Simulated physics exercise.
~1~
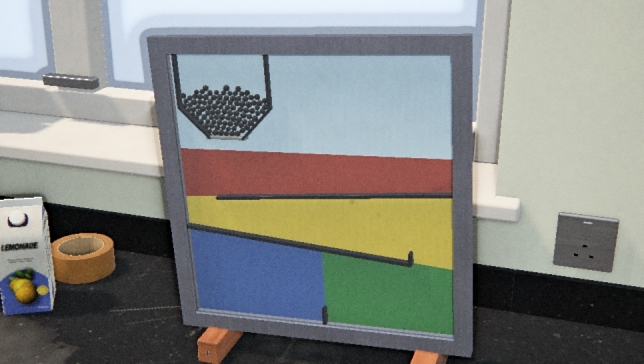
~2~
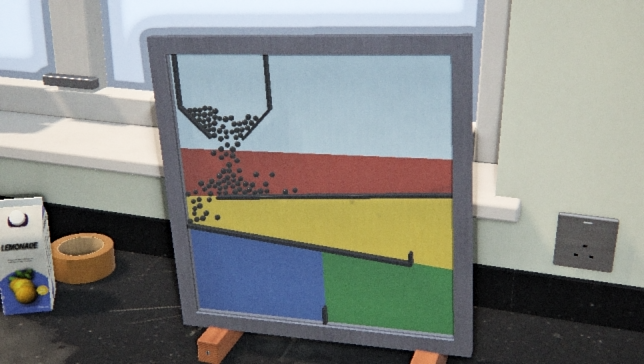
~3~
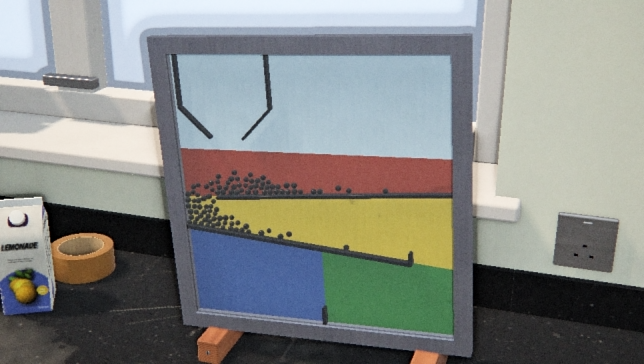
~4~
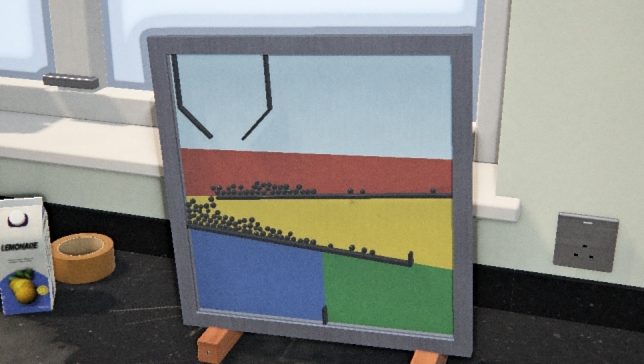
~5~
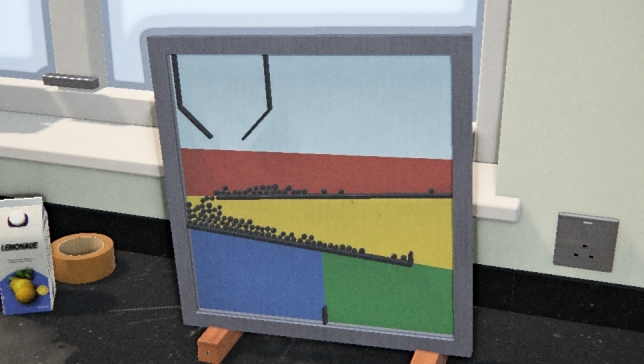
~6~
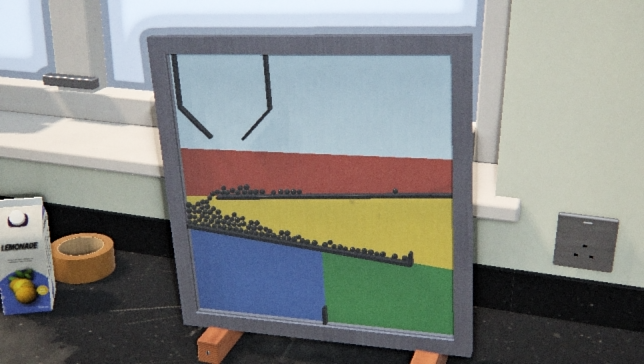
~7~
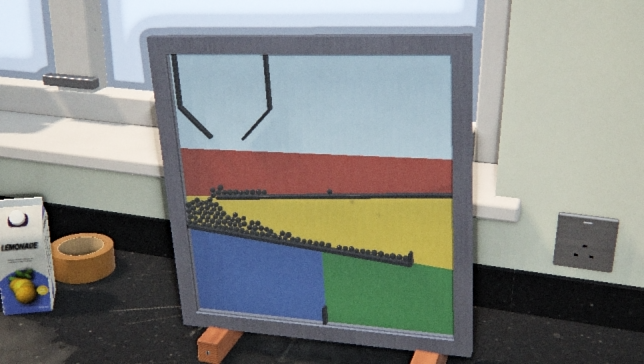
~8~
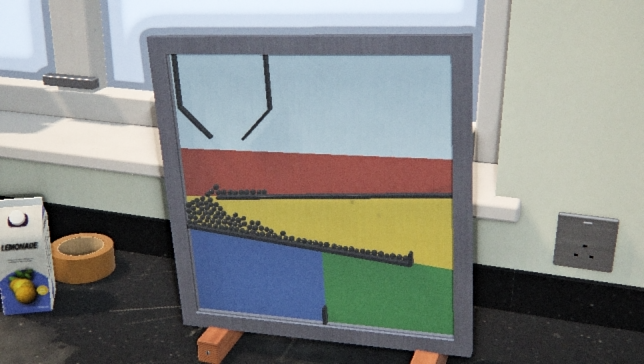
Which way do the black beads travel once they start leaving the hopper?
They move down, dropping out of the hopper onto the ledges below.
Framed panel with four coloured sections, black beads pouring from a hopper onto two ledges and settling mostly in the yellow section.
